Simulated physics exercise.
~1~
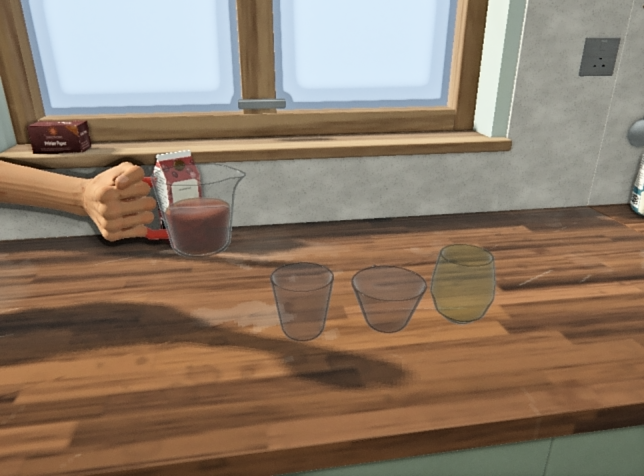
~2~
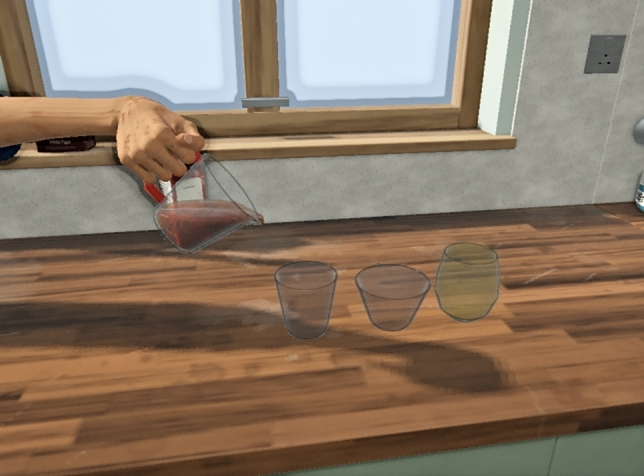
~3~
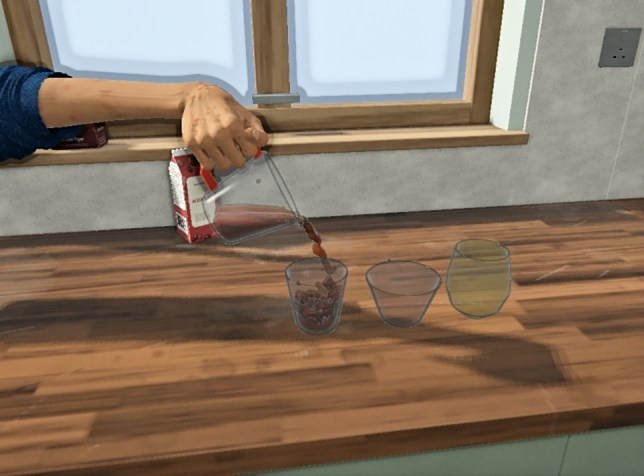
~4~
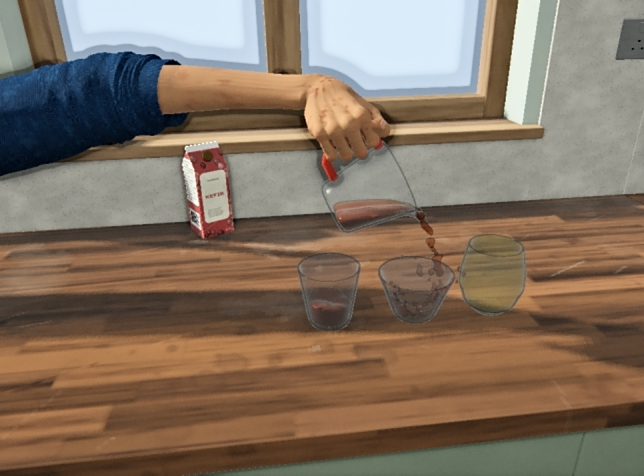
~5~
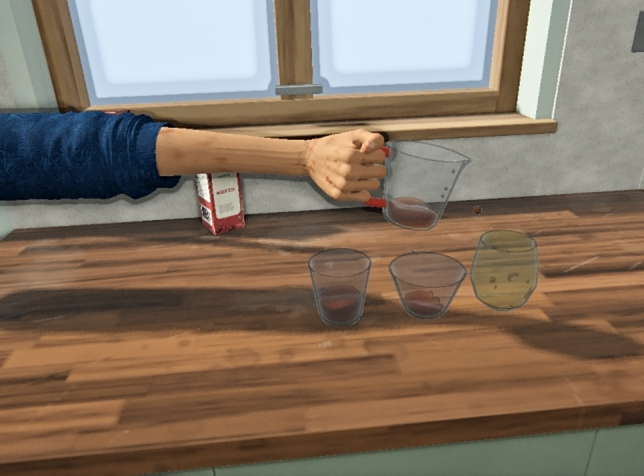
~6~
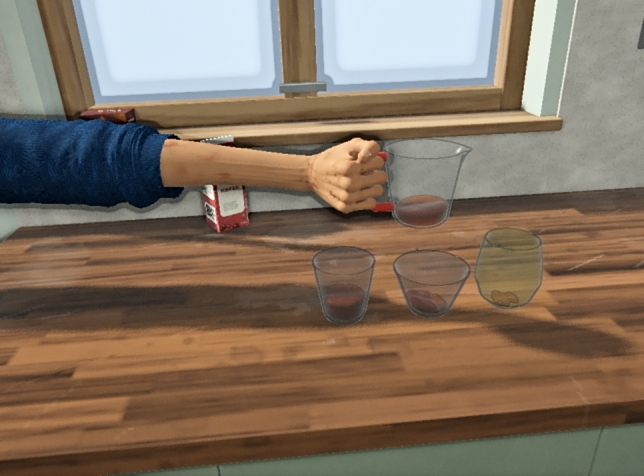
A hand in a blue sleeve reaches in from the left over a wooden kitchen counter, seen from the front and slightly above, holding a clear flared jug of reddish-brown tea by its red handle. Below it stand an empty drinking glass, a teacup and a yellowish round-bellied glass, with a red and white carton behind, near the window. The hand tips the jug and pours into the left glass, then moves right, still pouring, over the teacup towards the yellowish glass. It levels the jug on the right, leaving a little tea in all three vessels and some in the jug.
